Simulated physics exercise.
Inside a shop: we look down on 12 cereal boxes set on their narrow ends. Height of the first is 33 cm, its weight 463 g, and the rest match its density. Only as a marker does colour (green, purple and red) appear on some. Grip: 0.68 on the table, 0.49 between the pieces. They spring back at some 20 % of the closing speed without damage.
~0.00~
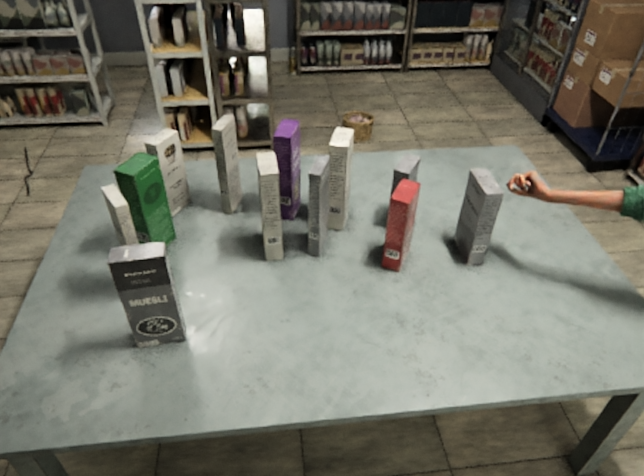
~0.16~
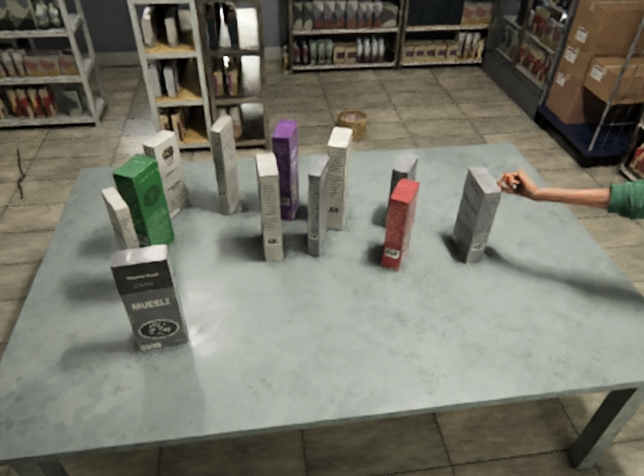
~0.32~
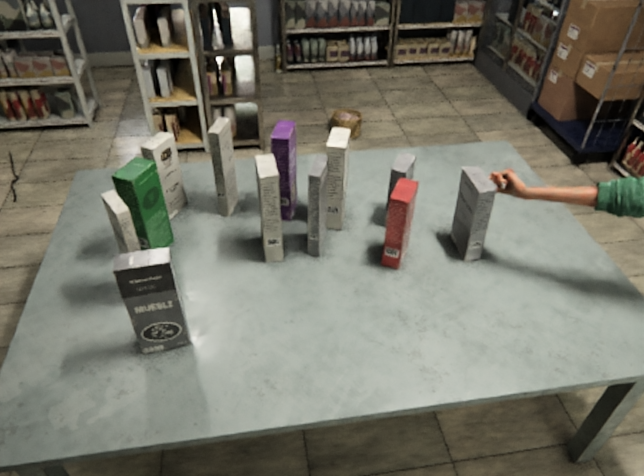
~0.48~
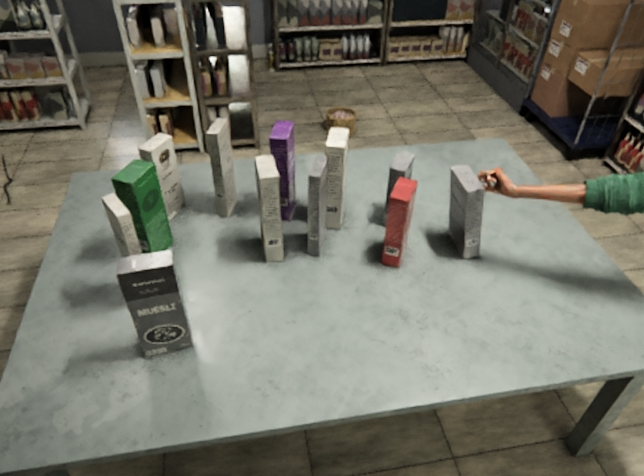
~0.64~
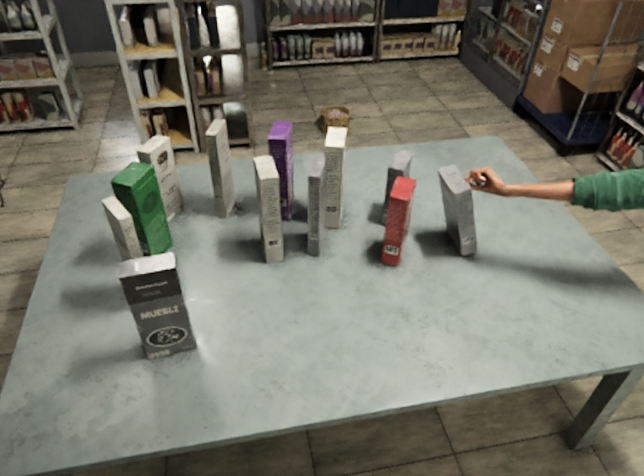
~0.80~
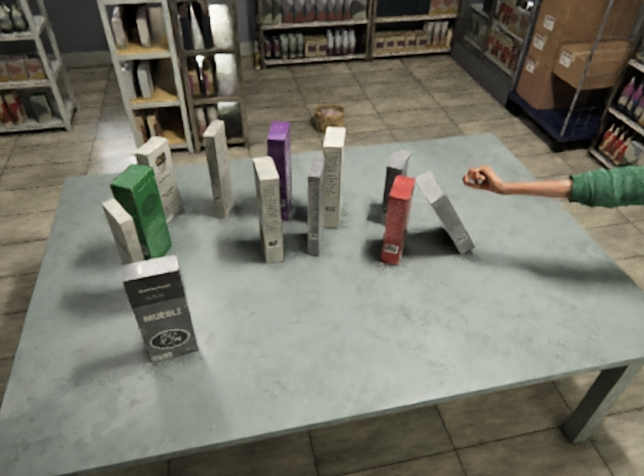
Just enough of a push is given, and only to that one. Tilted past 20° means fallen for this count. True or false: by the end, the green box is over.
True.
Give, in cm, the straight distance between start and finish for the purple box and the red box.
For purple it's 0 cm, and for red it's 20 cm.
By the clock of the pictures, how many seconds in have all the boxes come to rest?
It all settles by about 2.5 s.
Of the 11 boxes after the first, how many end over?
Tally: 4.
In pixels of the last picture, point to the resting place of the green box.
About (94, 234) in the last picture.
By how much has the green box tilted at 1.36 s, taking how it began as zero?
Roughly 0°.
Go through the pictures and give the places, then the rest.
In the first frame (we follow the side turned to the camera; the camera moves round a little), finger (513, 184) 55 mm from the first box; green box (157, 209); purple box (284, 181); red box (395, 237); no other piece has moved.
Finger (501, 183) 20 mm from the first box; green box (156, 211), in the second frame.
Finger pushing; green box (156, 214), in the third frame.
Finger (480, 181) pushing; green box (155, 216); no other piece has moved, in the fourth frame.
Finger (469, 180) stopped; green box (155, 218); no other piece has moved, in the fifth frame.
Finger (468, 179) stopped; green box (154, 220); red box (394, 232); no other piece has moved, in the sixth frame.
Around 1.06 s, none of the 11 other boxes over, 1 disturbed; green box unmoved; red box tipped 19°.
Around 1.36 s, 2 of the 11 other boxes over; green box unmoved; red box tipped 67°.
Around 1.66 s, 3 of the 11 other boxes over; green box unmoved; red box lying flat.
Around 2.26 s, 4 of the 11 other boxes over; green box tipped 59°; red box lying flat.
Finally (2.6 s), 4 of the 11 other boxes over; green box lying flat; red box lying flat; purple box unmoved. Seven left standing. Seen by the last camera, middles, green box near (94, 235), red box near (345, 240).
